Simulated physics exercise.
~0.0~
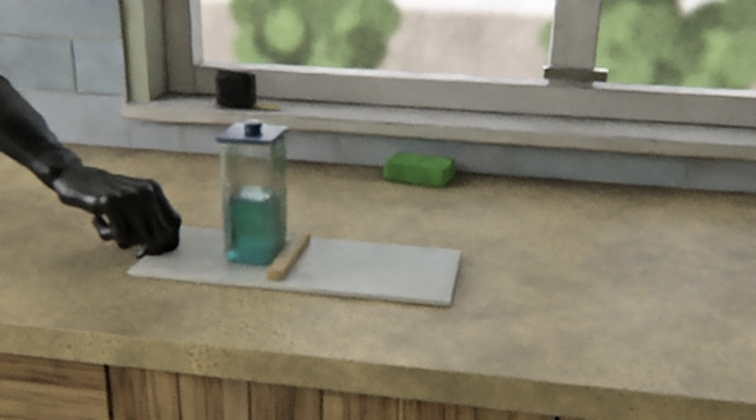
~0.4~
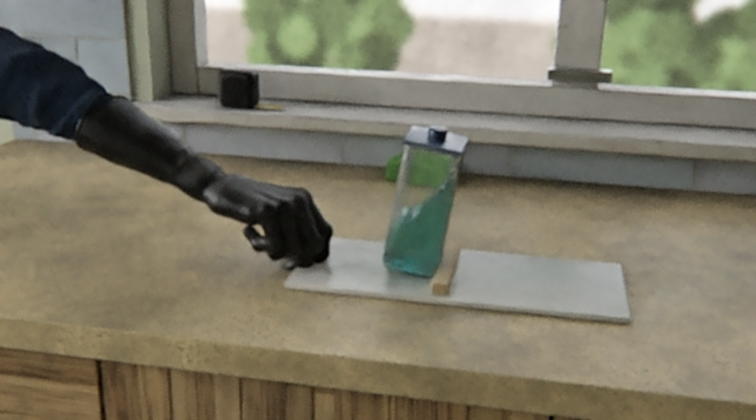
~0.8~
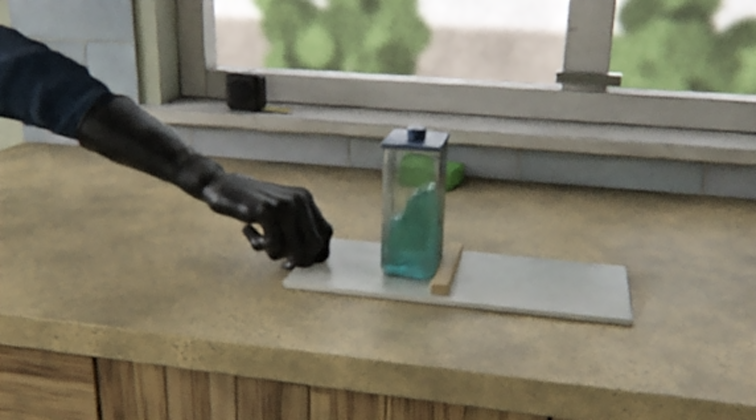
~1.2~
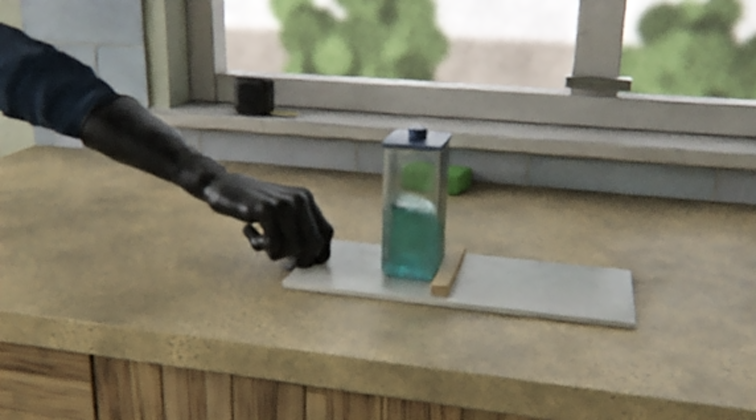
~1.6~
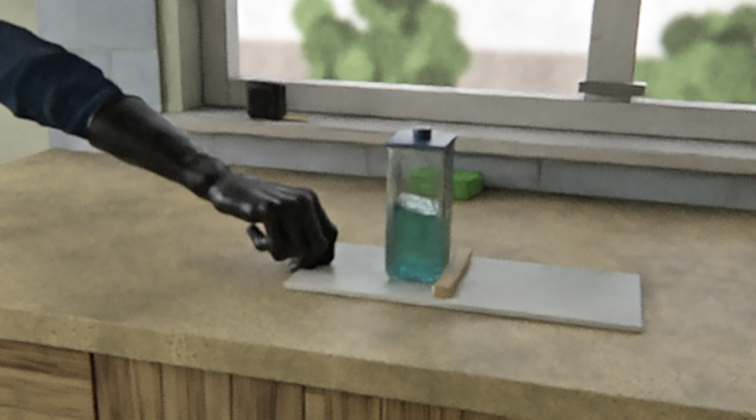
The clip opens on a kitchen counter beneath a window, where a black hand on a dark-sleeved arm is at the left end of a pale board. On the board stands a clear, closed canister partly filled with blue-green liquid, with a wooden batten beside its base. The board slides to the right, carrying the canister and batten along. As it stops, the canister tips to the right and its liquid surges up one side. It then rocks back upright without falling, and the sloshing liquid settles while the canister stands still on the board.
